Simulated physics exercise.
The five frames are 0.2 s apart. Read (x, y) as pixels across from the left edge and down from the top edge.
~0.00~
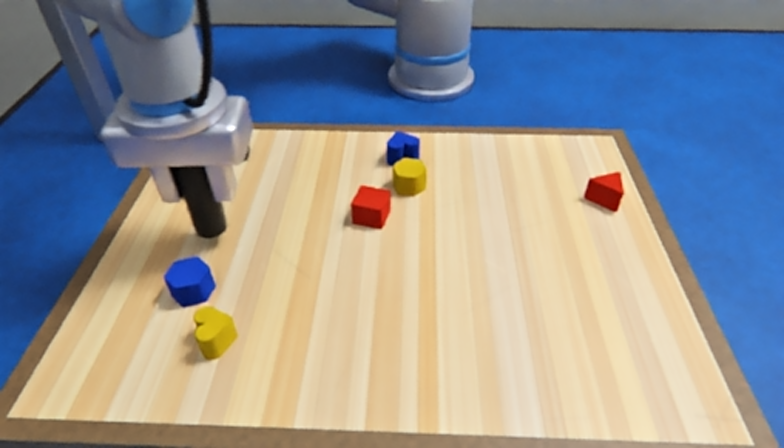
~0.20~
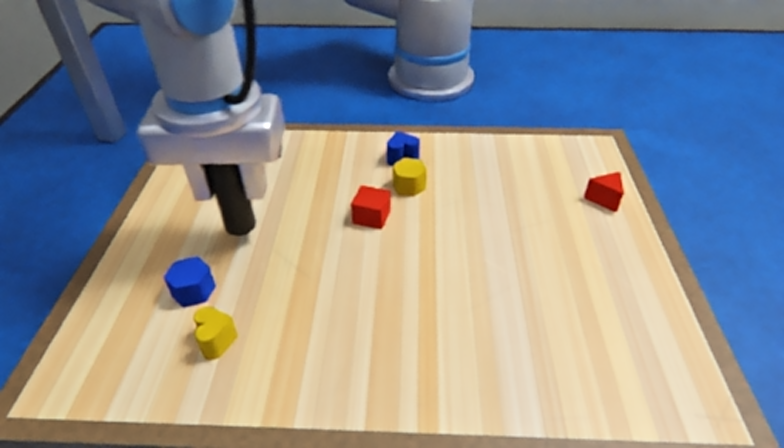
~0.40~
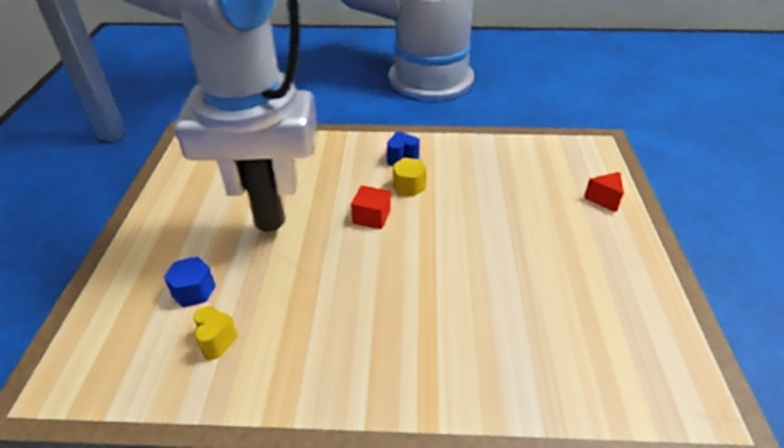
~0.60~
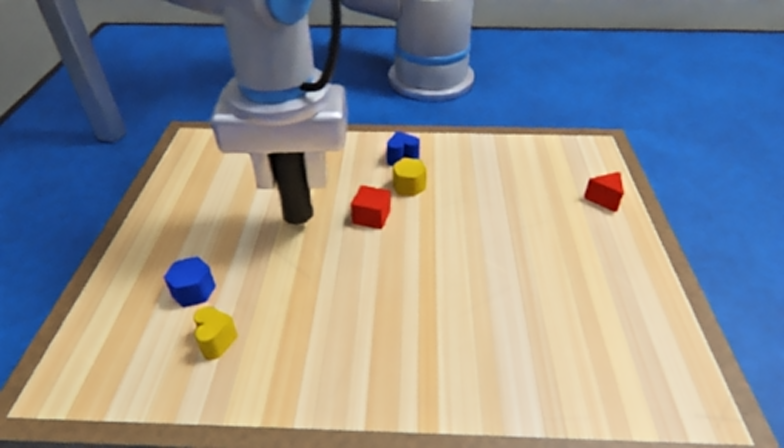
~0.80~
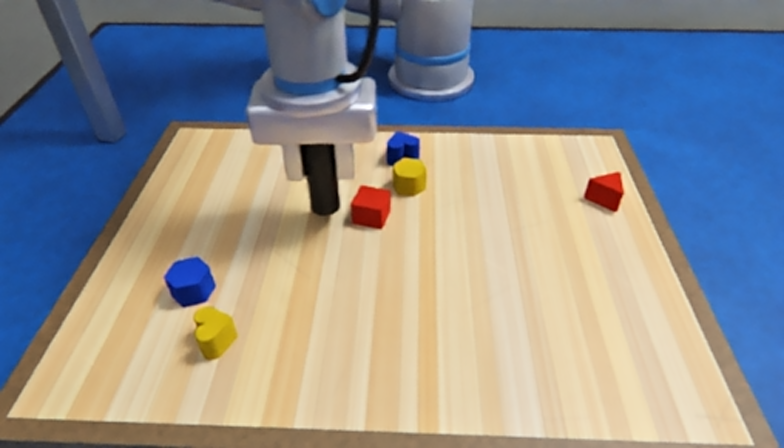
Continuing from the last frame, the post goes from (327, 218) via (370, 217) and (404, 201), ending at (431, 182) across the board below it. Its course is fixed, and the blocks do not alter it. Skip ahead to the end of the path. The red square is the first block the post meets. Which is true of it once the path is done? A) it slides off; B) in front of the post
A: It slides off.
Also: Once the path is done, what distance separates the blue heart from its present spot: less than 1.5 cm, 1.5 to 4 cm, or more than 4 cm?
Band: Under 1.5 cm.
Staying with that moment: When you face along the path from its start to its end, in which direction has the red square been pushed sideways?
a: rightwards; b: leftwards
Correct choice: A.
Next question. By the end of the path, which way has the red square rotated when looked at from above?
From above, it turns clockwise.
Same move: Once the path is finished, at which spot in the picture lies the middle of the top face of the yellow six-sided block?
It is at (429, 145).
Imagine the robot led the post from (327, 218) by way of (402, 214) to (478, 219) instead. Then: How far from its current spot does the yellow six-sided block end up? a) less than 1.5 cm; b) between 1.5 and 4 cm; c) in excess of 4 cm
The answer is a.
What follows on the original path. One third of the way, post (371, 206); red square (402, 193), turned 25° anticlockwise.
Two thirds of the way, post (404, 190); red square (436, 185), turned 15° anticlockwise; yellow six-sided block (413, 164).
At the end, post (432, 171); red square (447, 182), turned 25° clockwise; blue heart (402, 137), turned 20° anticlockwise; yellow six-sided block (429, 145), turned 35° anticlockwise.
